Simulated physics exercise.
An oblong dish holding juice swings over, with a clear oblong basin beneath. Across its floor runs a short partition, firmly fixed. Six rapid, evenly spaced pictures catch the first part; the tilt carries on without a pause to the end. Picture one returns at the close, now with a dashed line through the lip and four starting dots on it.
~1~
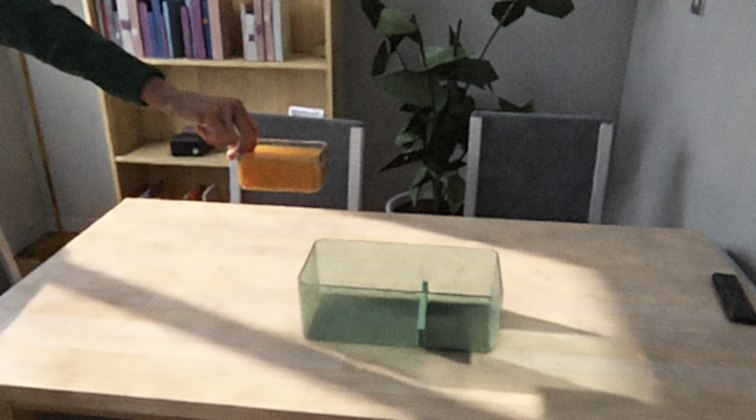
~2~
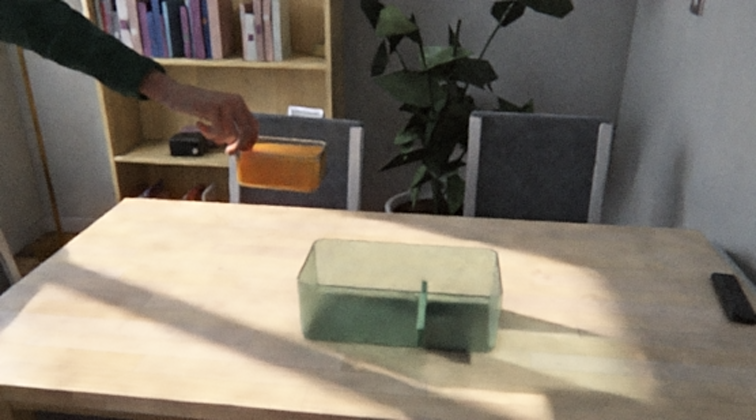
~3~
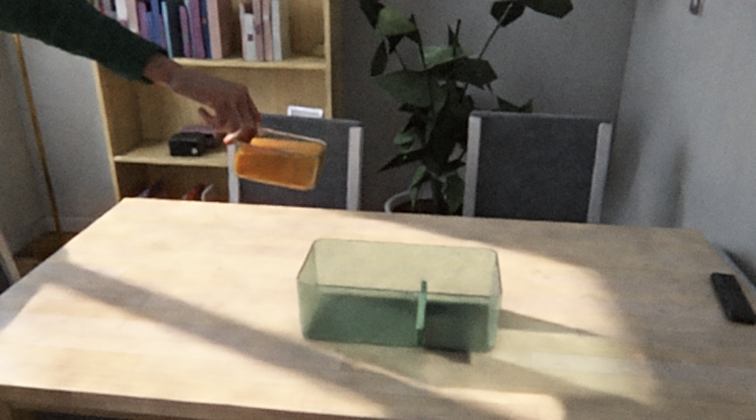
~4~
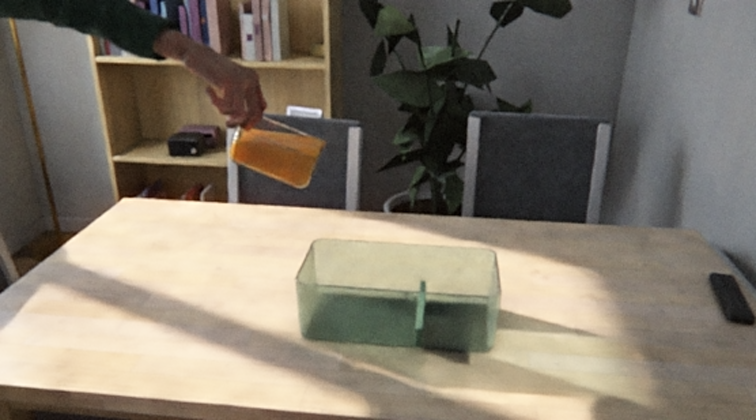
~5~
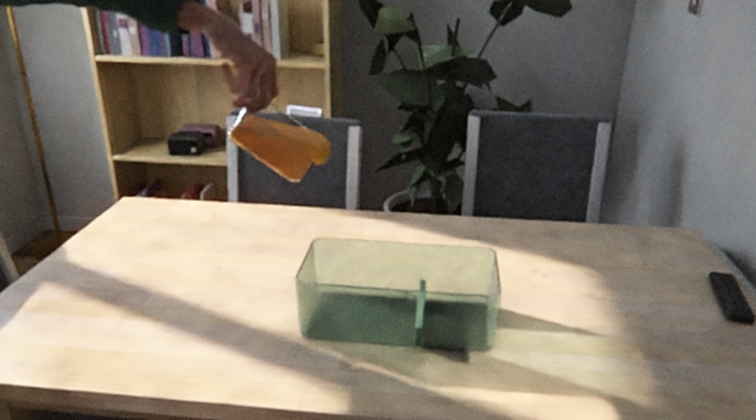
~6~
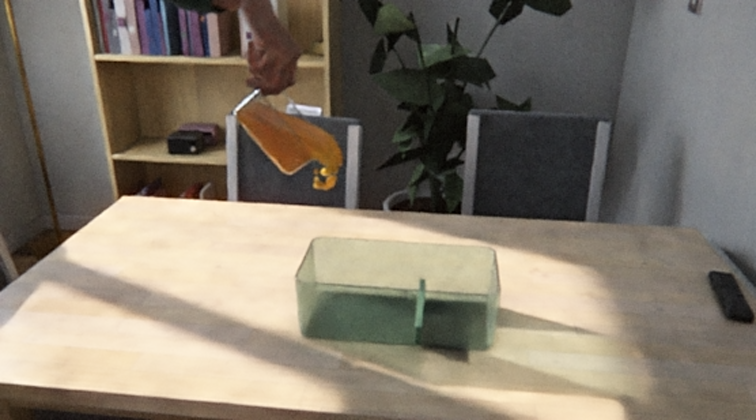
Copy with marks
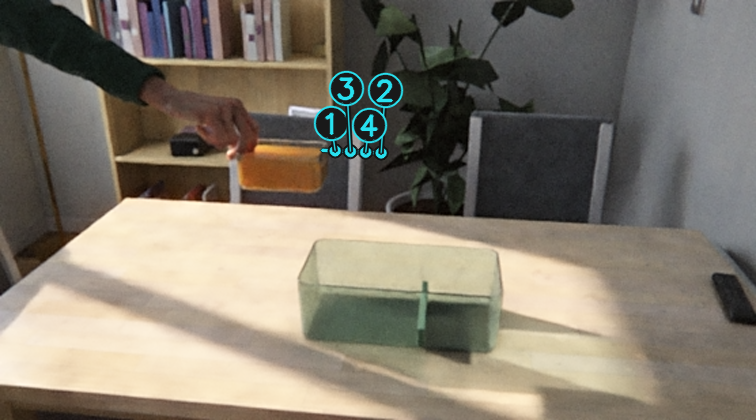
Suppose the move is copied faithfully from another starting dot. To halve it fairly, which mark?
I would pick dot 1.
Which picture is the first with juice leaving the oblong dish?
Picture 4.
On the marked copy, 1 at (335, 150); 2 at (381, 152); 3 at (350, 151); 4 at (365, 152).
If 1 is chosen, about 49 % ends left of the wall and 45 % right of it; 6 % is lost outside.
If 2 is chosen, about 24 % ends left of the wall and 68 % right of it; 8 % is lost outside.
If 3 is chosen, about 36 % ends left of the wall and 58 % right of it; 6 % is lost outside.
If 4 is chosen, about 27 % ends left of the wall and 65 % right of it; 8 % is lost outside.
